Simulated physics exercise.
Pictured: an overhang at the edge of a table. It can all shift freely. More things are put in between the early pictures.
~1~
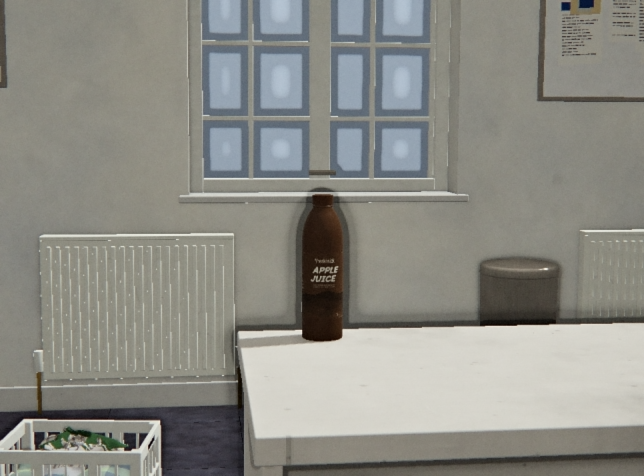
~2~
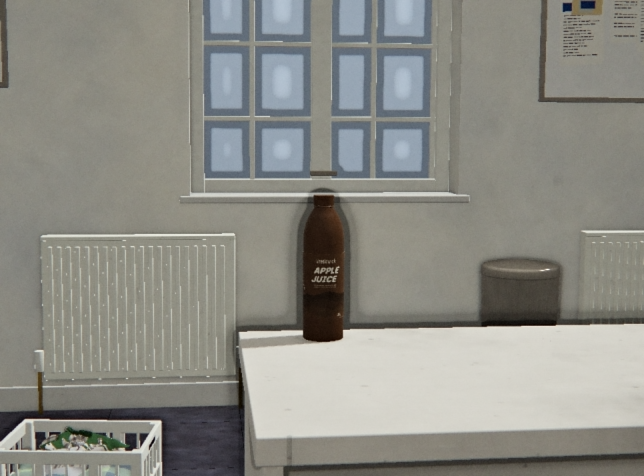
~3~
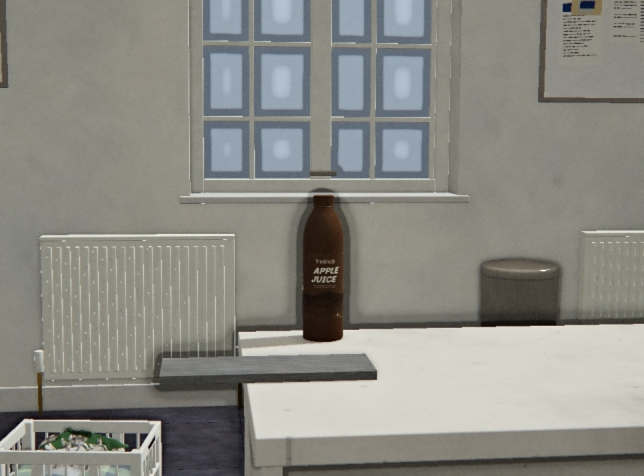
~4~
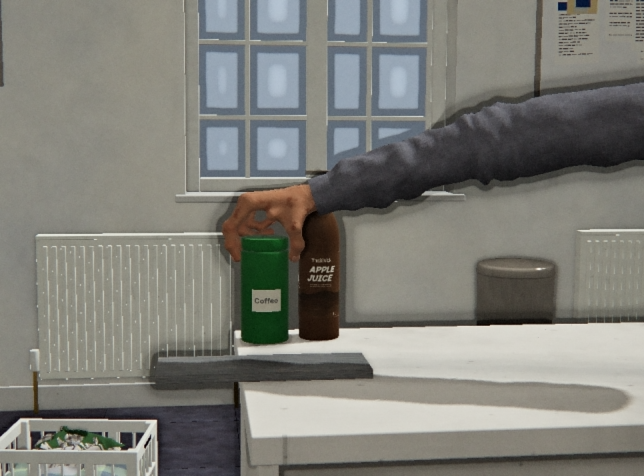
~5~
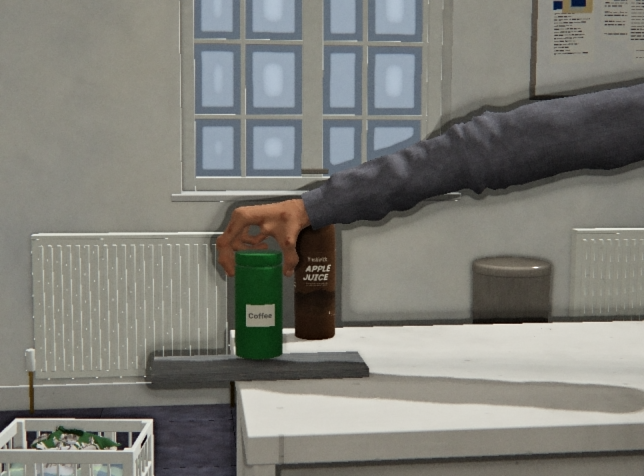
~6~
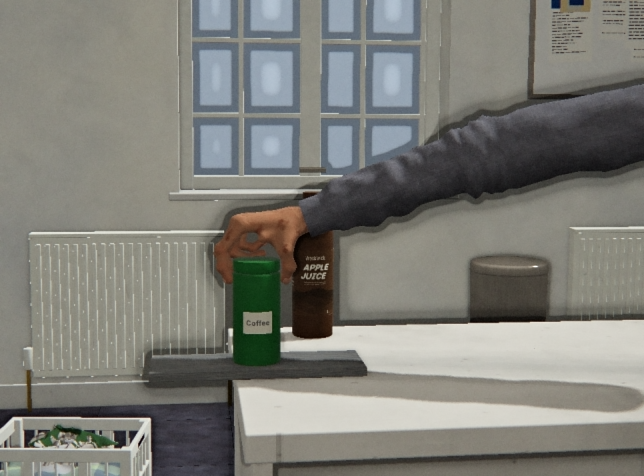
In this clip, a brown apple juice bottle stands on a white table before a grey plank appears across the table's left edge, and a hand reaching from the right lowers a green coffee jar onto the plank.
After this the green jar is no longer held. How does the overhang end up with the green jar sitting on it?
The board stays on the table.
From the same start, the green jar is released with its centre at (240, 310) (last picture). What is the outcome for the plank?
It remains balanced.
Then, 0.40 s after the last picture, nothing has stirred.
Then, 1.10 s after the last picture, green jar resting near (257, 310).
At rest, all 3 in place. Seen from the same camera at the end, green jar near (257, 310). The plank keeps its balance.
